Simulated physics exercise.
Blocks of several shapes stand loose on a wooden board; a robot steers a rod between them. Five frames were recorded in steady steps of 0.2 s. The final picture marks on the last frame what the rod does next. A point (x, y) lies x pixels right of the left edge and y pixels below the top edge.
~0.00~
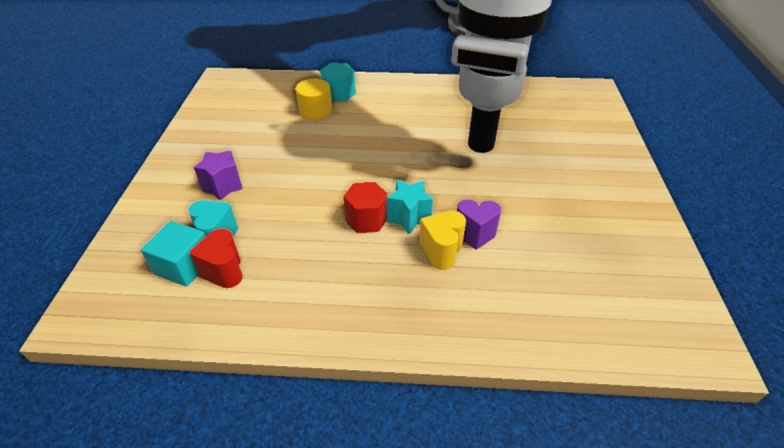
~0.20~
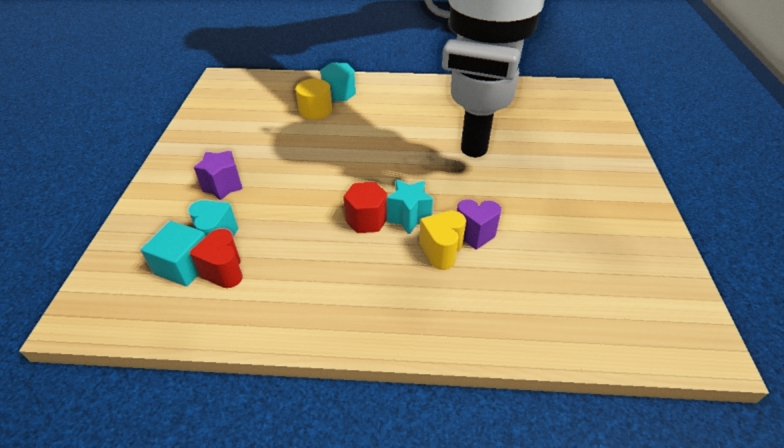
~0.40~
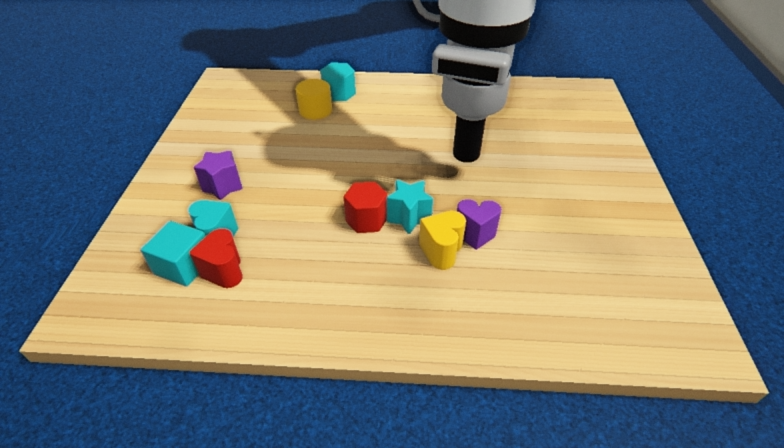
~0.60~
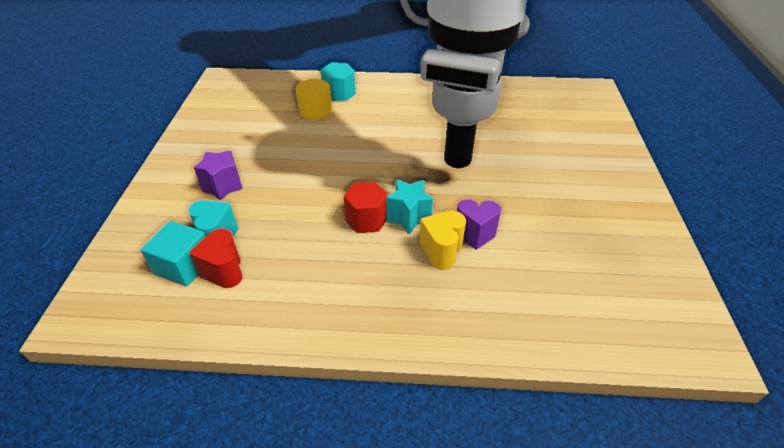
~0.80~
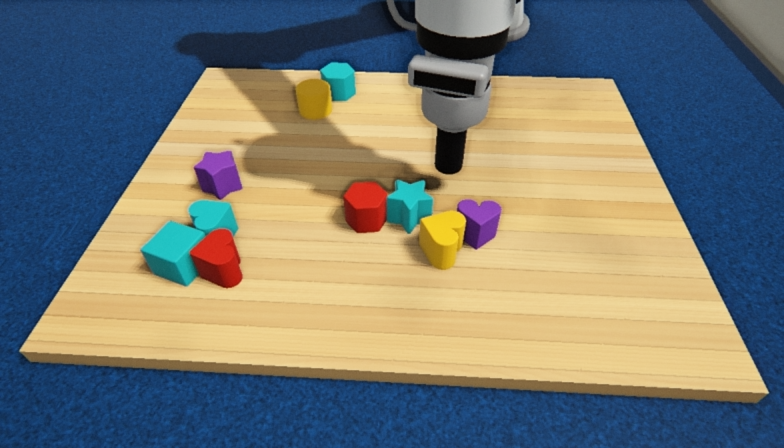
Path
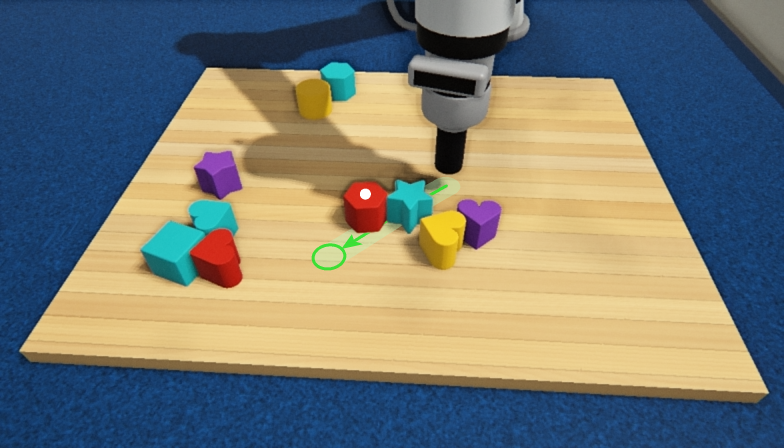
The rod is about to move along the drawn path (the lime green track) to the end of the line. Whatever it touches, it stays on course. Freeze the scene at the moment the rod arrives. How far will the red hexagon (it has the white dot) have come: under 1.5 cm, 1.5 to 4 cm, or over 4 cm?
The answer will be the long band, over 4 cm.
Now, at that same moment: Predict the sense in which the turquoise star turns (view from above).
The block turns counter-clockwise.
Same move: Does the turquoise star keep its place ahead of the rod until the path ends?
No.
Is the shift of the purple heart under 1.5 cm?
My answer is yes.
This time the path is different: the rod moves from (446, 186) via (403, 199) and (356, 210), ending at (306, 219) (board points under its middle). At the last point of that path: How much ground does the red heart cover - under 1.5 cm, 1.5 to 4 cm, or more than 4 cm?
That block covers short of 1.5 cm.
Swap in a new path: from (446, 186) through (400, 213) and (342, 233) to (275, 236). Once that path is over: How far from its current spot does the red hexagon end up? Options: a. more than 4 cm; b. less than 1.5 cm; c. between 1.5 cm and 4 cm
a
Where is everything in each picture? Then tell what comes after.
Rod tip (481, 146); block tops, red hexagon (365, 194); turquoise star (410, 192); yellow heart (444, 225); purple heart (480, 209), in the first frame.
Rod (474, 151); blocks unchanged, in the second frame.
Rod (466, 156); blocks unchanged, in the third frame.
Rod (458, 161); blocks unchanged, in the fourth frame.
Rod (448, 167); red hexagon (365, 194); turquoise star (410, 192); yellow heart (444, 225); purple heart (480, 209), in the fifth frame.
Path on the board, from (446, 186) to (329, 257); the dot is on the red hexagon.
On the path given first. One third of the way, rod (410, 188); red hexagon (357, 198), turned 20° clockwise; turquoise star (397, 207), turned 15° anticlockwise.
Two thirds of the way, rod (370, 212); red hexagon (331, 208), turned 70° clockwise; turquoise star (381, 230), turned 85° anticlockwise.
At the end, rod (326, 238); red hexagon (297, 216), turned 140° clockwise; turquoise star (370, 235), turned 135° anticlockwise; yellow heart in place; purple heart in place.
